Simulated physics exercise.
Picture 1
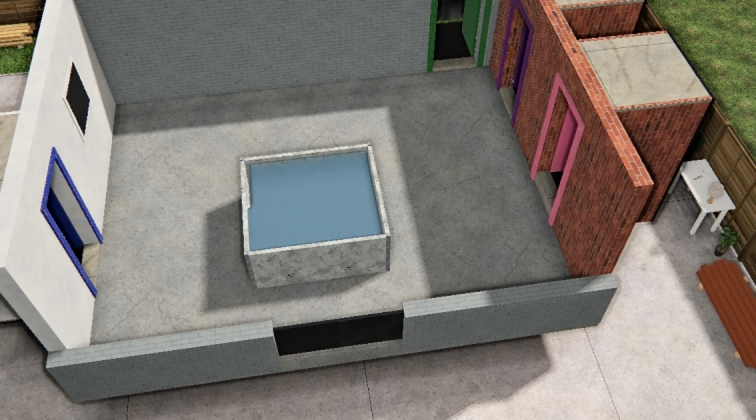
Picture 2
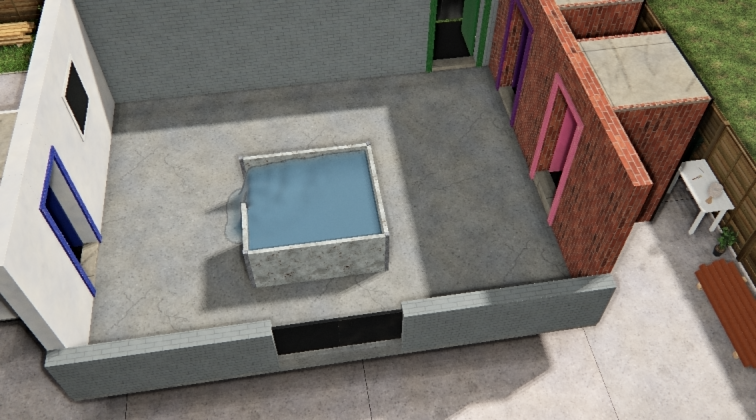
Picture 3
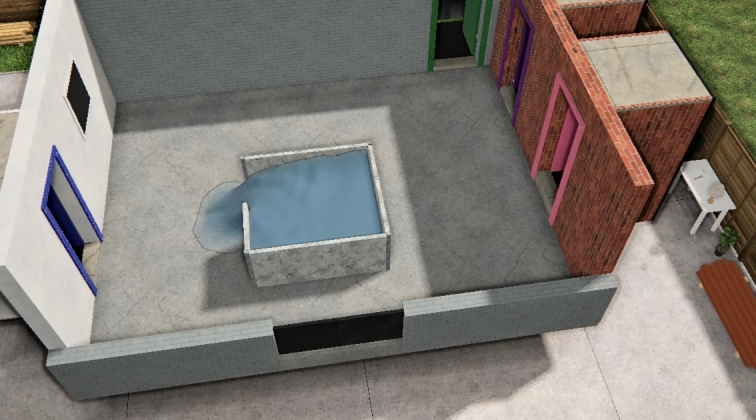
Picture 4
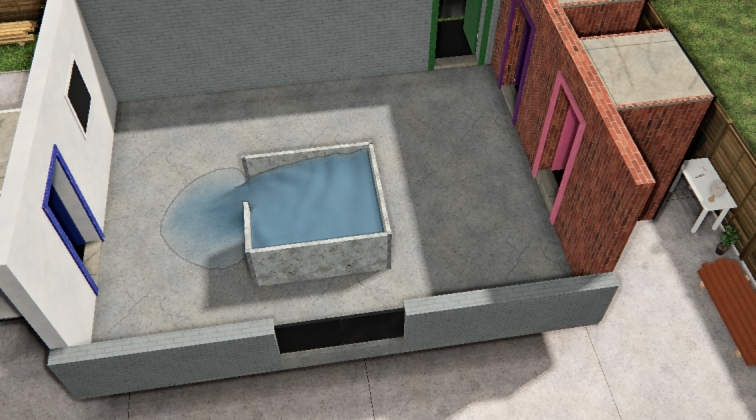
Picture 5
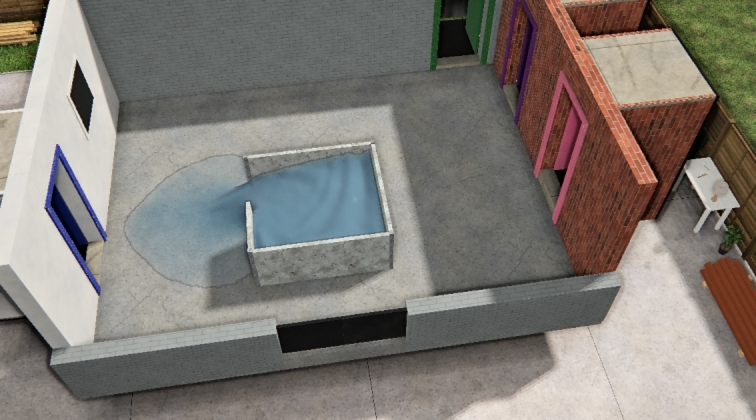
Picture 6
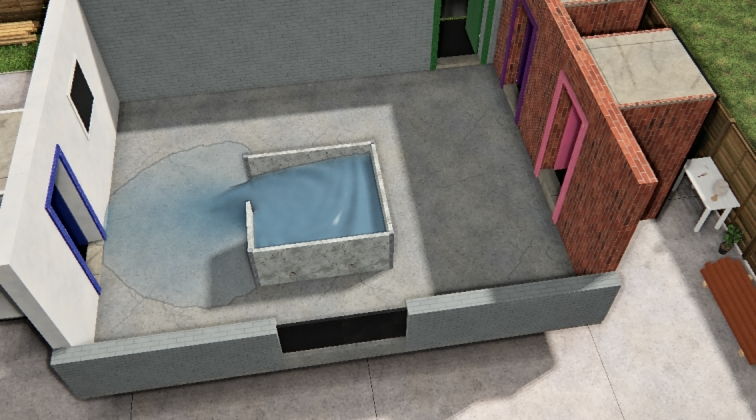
Water in the open stone tank poured out through a gap in its left side and spread quickly across the grey yard floor, fanning wider until it was close to the blue-framed doorway.
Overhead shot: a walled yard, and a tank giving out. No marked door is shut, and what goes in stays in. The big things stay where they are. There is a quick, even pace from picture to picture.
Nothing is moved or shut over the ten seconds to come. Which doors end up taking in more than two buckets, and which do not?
One by one: Purple door: Little enough water, blue door: Too much water, pink door: Little enough water, green door: Little enough water.
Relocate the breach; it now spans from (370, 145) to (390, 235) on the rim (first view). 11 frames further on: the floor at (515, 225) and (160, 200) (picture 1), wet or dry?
Soaked and Still dry.
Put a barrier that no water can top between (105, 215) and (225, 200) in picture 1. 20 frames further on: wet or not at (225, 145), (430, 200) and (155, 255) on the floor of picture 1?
Results in order: Swamped / bone-dry / swamped.
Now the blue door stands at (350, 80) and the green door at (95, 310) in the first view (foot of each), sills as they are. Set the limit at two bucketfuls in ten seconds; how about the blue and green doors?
Blue is not flooded, green is flooded.
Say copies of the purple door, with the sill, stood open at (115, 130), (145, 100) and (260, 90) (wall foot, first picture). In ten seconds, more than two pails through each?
As listed: Passes that mark, takes more, stays under.
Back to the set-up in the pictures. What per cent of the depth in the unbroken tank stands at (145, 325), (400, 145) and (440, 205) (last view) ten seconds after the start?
In that order: 10, 4 and 6 per cent.
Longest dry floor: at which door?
That would be the pink door.
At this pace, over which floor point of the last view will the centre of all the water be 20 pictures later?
The water centres close to (236, 207).
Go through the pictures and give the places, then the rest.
Still water in the open tank at (312, 199), in the first picture.
The front is at a hidden place, out from the gap at (249, 203), in the second picture.
The front is at (200, 235), out from the gap at (251, 205), in the third picture.
Water pours out at (252, 205) and has run to (168, 232), in the fourth picture.
Water pours out at (255, 205) and has run to (130, 222), in the fifth picture.
Water pours out at (255, 205) and has run to (110, 200), in the sixth picture.
A moment on, water covers 25 % of the floor; the purple door not reached, the blue door over two buckets in, the pink door not reached, the green door not reached.
Next, water covers 25 % of the floor; the purple door not reached, the blue door far over two buckets in, the pink door not reached, the green door not reached.
Then, water covers 45 % of the floor; the purple door not reached, the blue door far over two buckets in, the pink door not reached, the green door not reached.
Later, water covers 90 % of the floor; the purple door wet at the sill, nothing in, the blue door far over two buckets in, the pink door not reached, the green door wet at the sill, nothing in.
In the end, water covers 95 % of the floor; the purple door wet at the sill, nothing in, the blue door far over two buckets in, the pink door wet at the sill, nothing in, the green door wet at the sill, nothing in.
